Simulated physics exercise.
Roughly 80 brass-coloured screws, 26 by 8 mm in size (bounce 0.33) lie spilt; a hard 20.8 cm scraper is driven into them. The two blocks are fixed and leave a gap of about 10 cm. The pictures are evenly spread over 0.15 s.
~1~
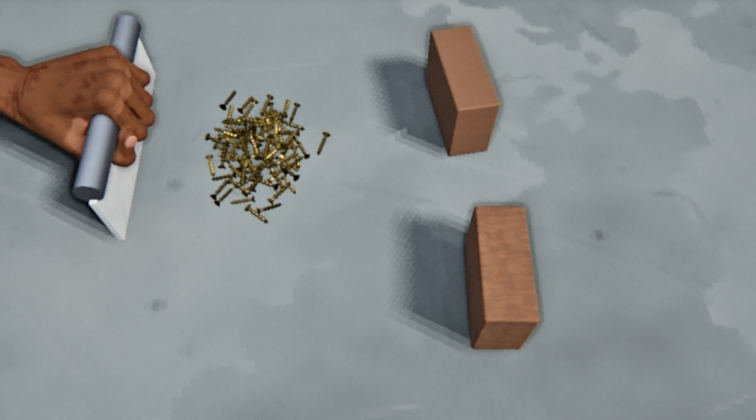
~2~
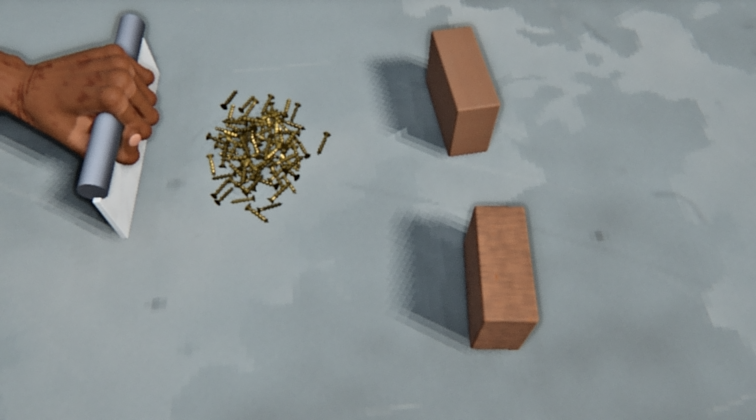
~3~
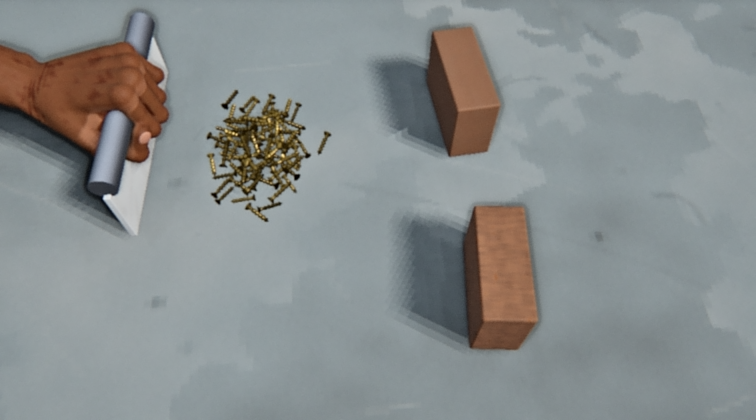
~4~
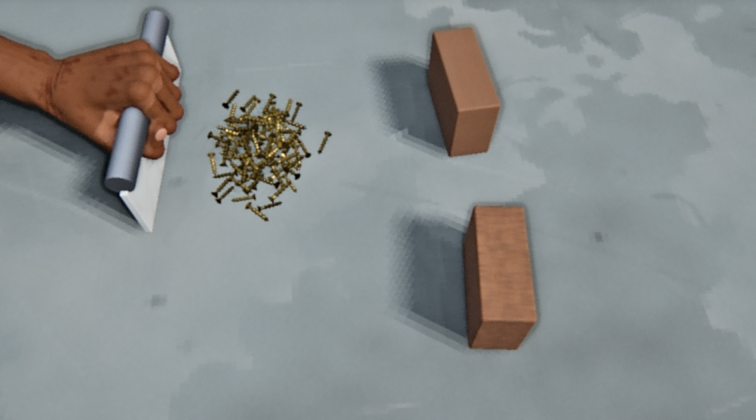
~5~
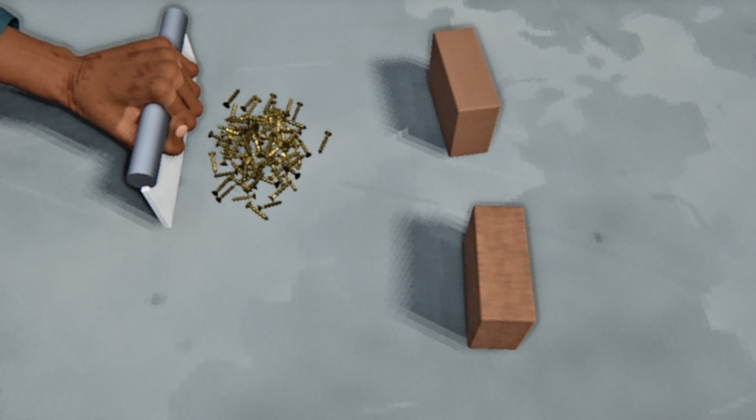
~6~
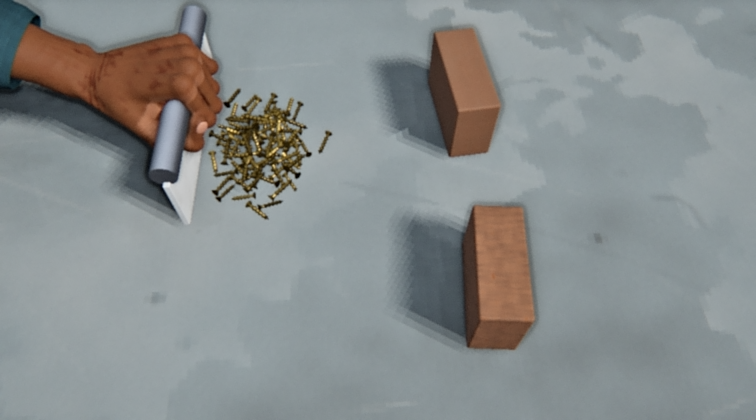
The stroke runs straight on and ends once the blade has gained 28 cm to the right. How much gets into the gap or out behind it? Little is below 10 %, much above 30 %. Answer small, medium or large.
In or through the gap: Small.
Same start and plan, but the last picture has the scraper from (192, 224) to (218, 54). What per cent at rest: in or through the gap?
Through 40.
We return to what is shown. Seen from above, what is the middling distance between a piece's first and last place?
Roughly 18 cm.
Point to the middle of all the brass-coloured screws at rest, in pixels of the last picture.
Near (429, 132).
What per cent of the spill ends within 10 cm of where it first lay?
About 5 per cent.
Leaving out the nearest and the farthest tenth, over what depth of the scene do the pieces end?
Some 14 cm.
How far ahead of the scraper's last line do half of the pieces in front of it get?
Some 2 cm.
Then, 0.22 s after the last picture, scraper 19 cm from its start, spill 14 cm wide; held up before the blocks 100 %.
Then, 0.44 s after the last picture, scraper 28 cm from its start, spill 17 cm wide; in or through the gap 5 %, round the far block 10 %, held up before the blocks 90 %.
Then, 0.63 s after the last picture, scraper 28 cm from its start, spill 19 cm wide; in or through the gap 5 %, round the far block 10 %, held up before the blocks 85 %.
In the end, in or through the gap 5 %, round the near block 0 %, round the far block 10 %, held up before the blocks 85 %.
